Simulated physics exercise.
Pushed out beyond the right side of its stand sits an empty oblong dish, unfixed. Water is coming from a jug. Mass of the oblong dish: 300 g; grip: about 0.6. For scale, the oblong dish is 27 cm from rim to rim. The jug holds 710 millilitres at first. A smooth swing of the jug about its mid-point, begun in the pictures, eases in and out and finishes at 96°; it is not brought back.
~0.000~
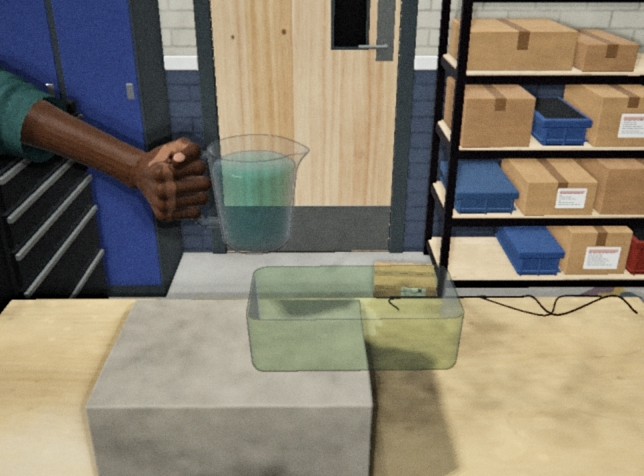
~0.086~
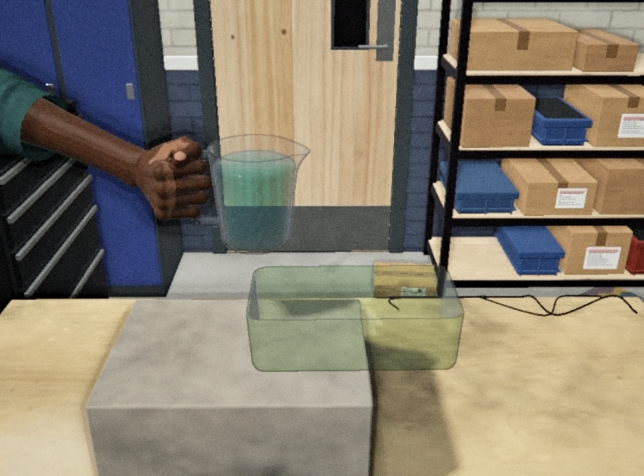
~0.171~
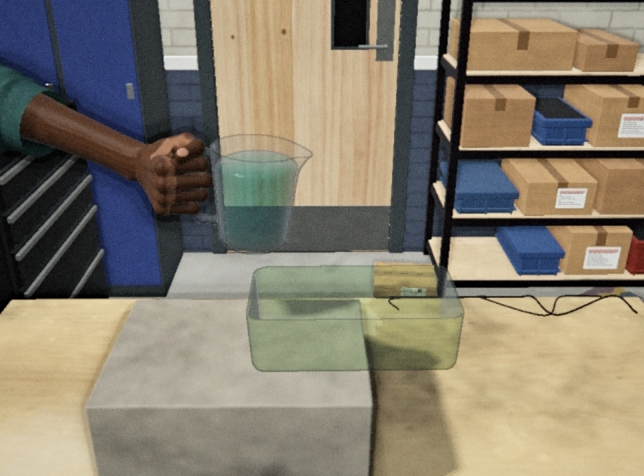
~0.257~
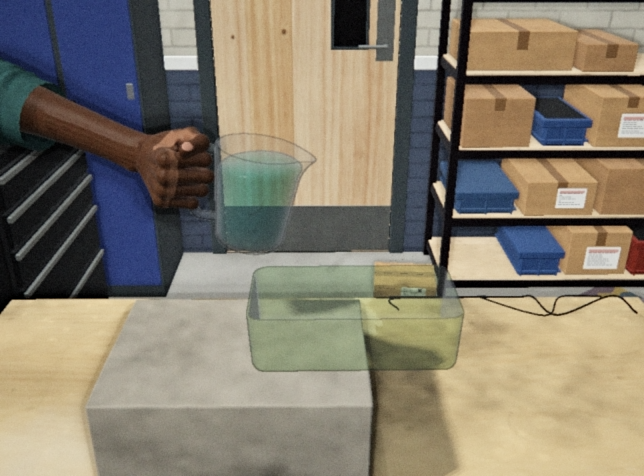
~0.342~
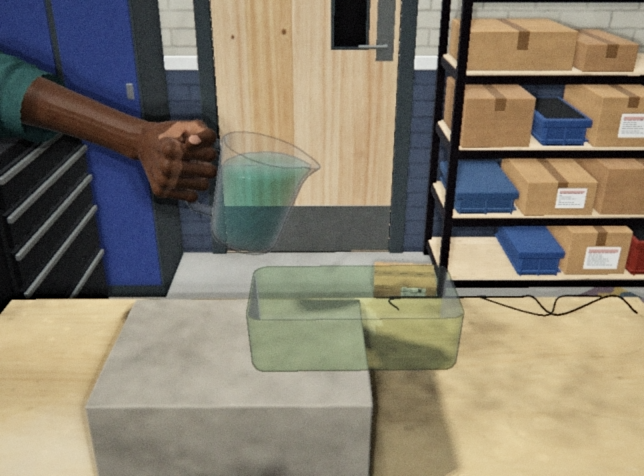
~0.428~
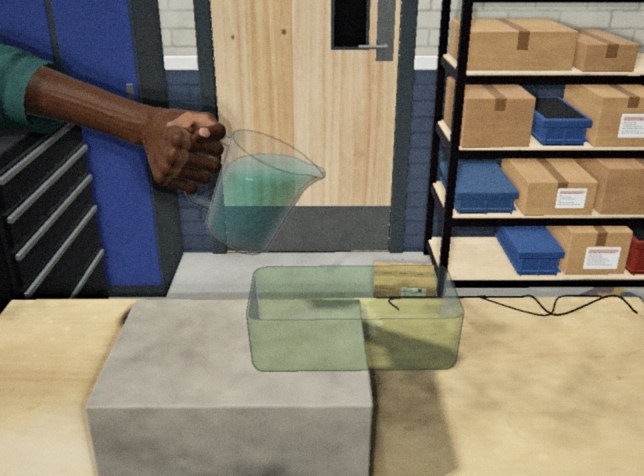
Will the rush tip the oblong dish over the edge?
In the end this oblong dish tumbles down.
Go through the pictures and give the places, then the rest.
The first frame shows tilt 0°; pouring edge (309, 149); surface from (213, 161) to (297, 161); the oblong dish's rim runs from (251, 293) to (455, 291); the block's edge is at (371, 405).
The second frame shows tilt 1°; pouring edge (310, 150); surface from (214, 161) to (297, 162).
The third frame shows tilt 4°; pouring edge (313, 153); surface from (217, 161) to (299, 162).
The fourth frame shows tilt 10°; pouring edge (317, 159); surface from (219, 161) to (304, 163).
The fifth frame shows tilt 16°; pouring edge (321, 166); surface from (222, 164) to (313, 164).
The sixth frame shows tilt 25°; pouring edge (325, 176); surface from (224, 170) to (320, 171); 1 per cent is over the edge.
After 0.83 s the tilt is 71° and 69 per cent is still to pour; the oblong dish lies level with 13 per cent in it.
After 1.12 s the tilt is 93° and 25 per cent is still to pour; the oblong dish leans 35° with 65 per cent in it.
After 1.43 s the tilt is 96° and 4 per cent is still to pour; the oblong dish leans 86° with 0 per cent in it.
After 1.76 s the tilt is 96° and 0 per cent is still to pour; the oblong dish leans 86° with 0 per cent in it.
In the end the oblong dish leans 86° with 0 per cent in it.
